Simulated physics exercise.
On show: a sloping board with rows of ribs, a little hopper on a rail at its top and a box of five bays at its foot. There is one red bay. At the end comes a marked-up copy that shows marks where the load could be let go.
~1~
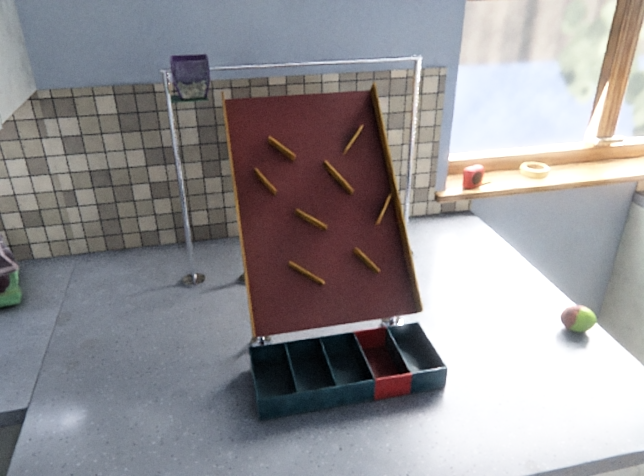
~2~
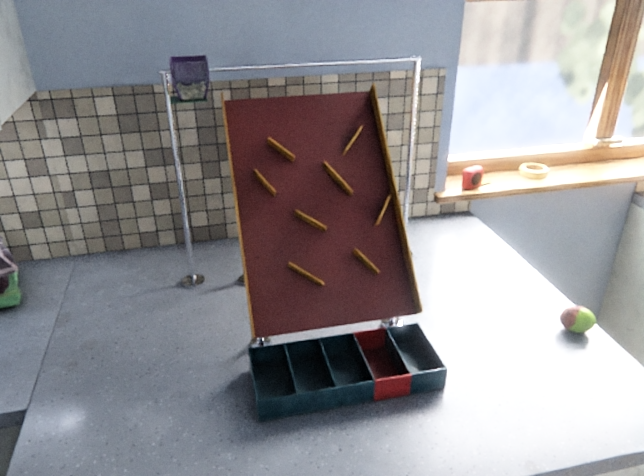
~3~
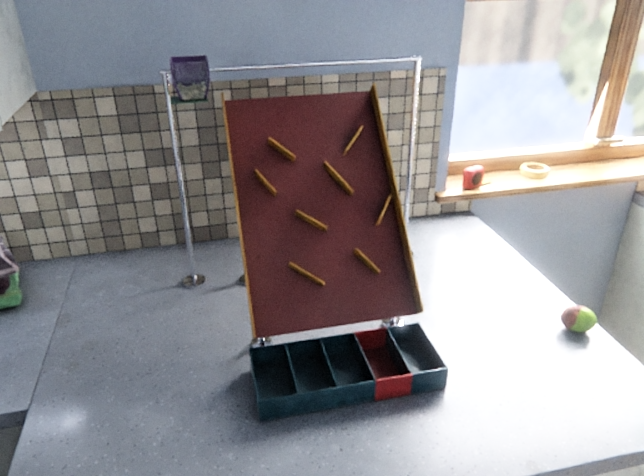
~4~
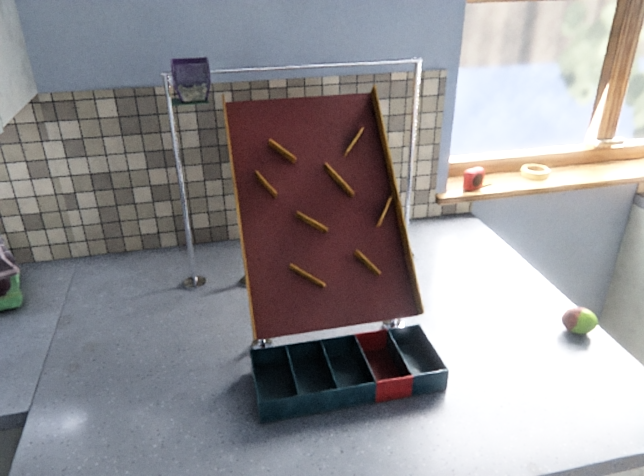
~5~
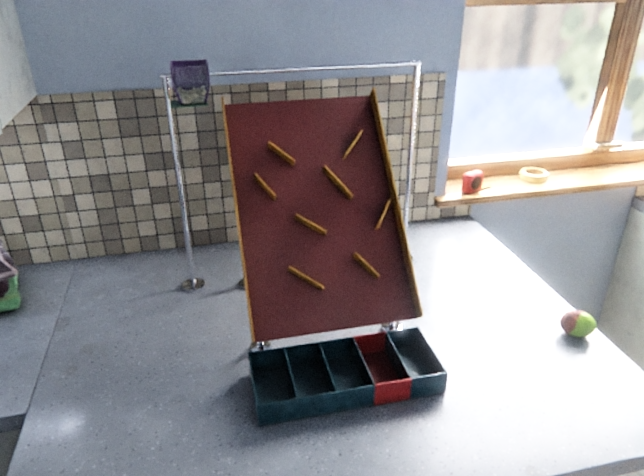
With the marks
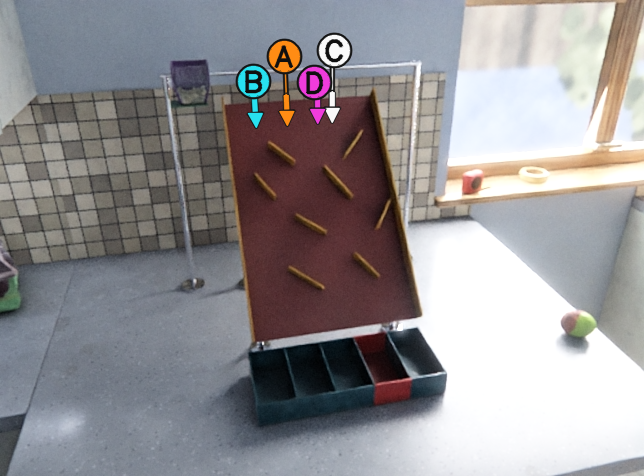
On a grey counter, a sloping ribbed board stands above five bays, barely moving.
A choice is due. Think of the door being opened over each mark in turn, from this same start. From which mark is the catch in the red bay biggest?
Use mark A.
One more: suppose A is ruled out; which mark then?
B it is.
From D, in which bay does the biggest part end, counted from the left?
The fifth from the left.
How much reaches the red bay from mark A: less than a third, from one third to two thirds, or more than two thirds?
Mark A gives from one third to two thirds.
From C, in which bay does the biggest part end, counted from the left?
It is the fifth one.
On the marked copy, mark A meets the board at (287, 120); mark B meets the board at (255, 122); mark C meets the board at (332, 117); mark D meets the board at (317, 118).
For mark A, about a third in the red bay, about half in other bays, a small part outside the box.
For mark B, about a quarter in the red bay, about two thirds in other bays.
For mark C, a small part in the red bay, nearly all in other bays.
For mark D, a small part in the red bay, most in other bays, a small part held on the board, a stray few outside the box.
